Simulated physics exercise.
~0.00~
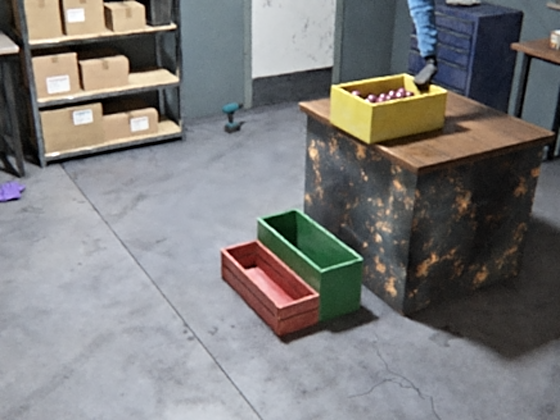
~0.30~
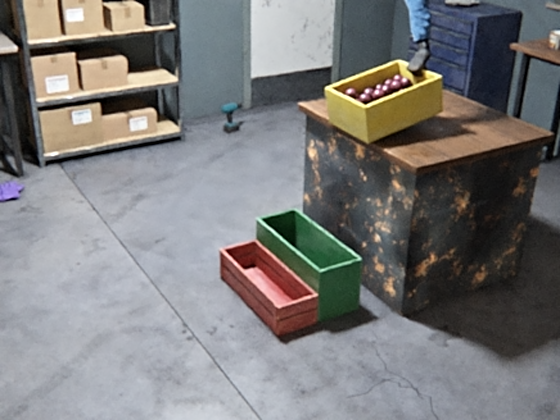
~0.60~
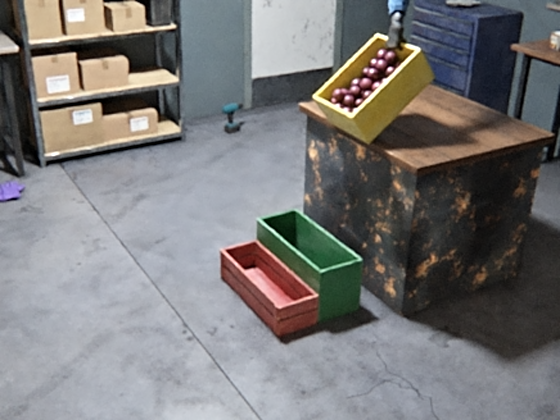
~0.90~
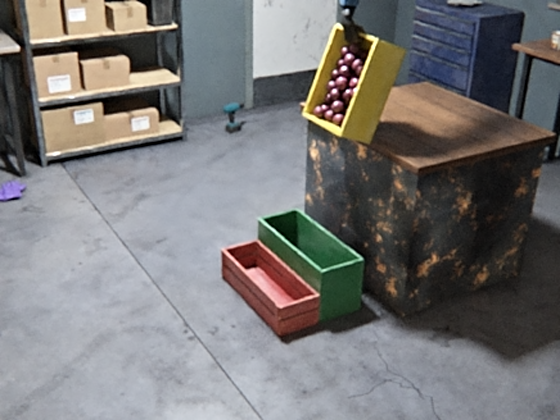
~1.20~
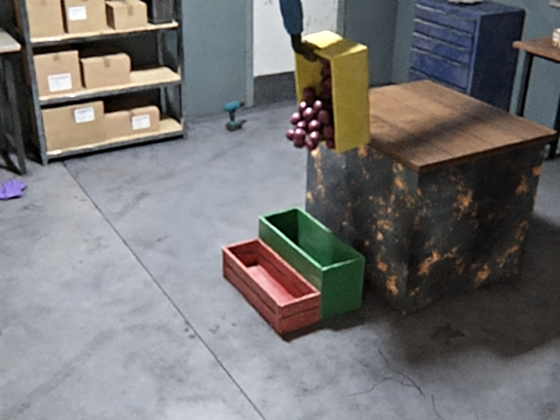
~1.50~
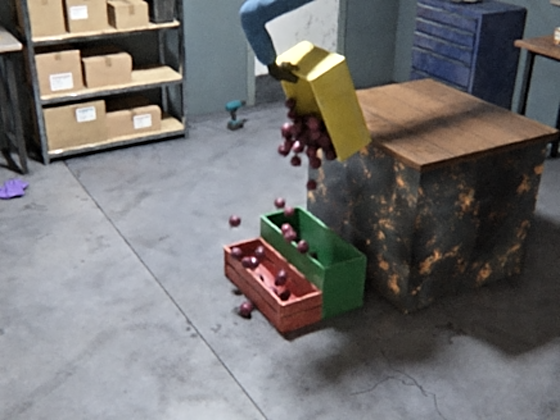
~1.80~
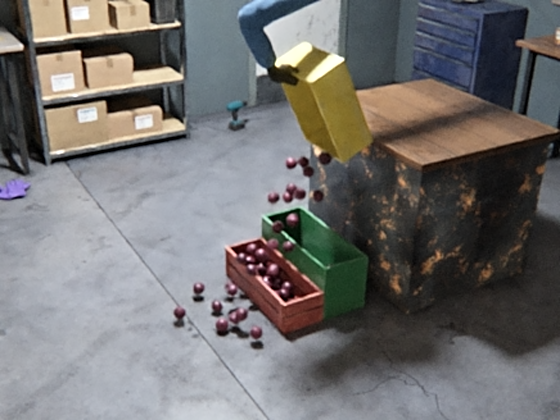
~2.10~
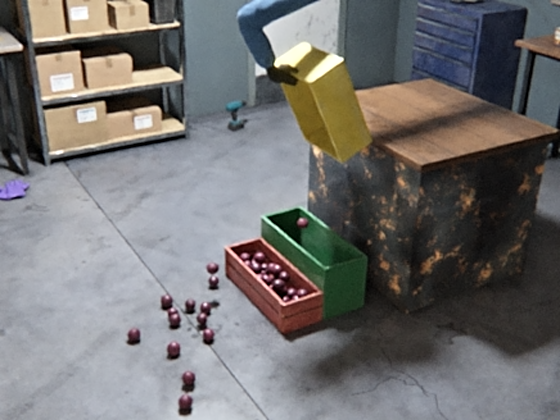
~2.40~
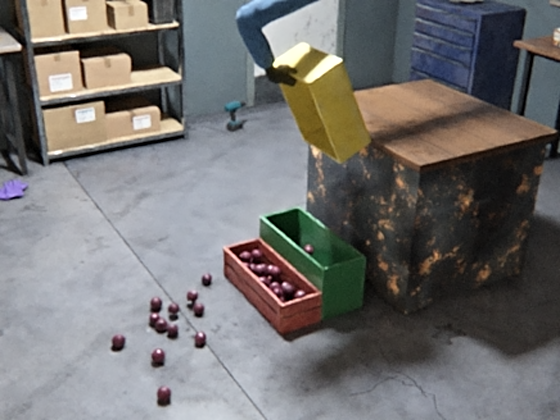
A yellow tote of dark red onions sits on a wood-topped bench at the right of a grey-floored workshop, seen from above, with a green bin and a red tub on the floor to its left and shelves of cardboard boxes behind. A blue arm lifts the tote and tilts it leftward, further and further. The onions slide to its lip, then tumble down in a loose stream. Most drop into the red tub, a few enter the green bin, and others scatter across the floor to the left. The emptied tote stays tipped in the air as the strays spread out.
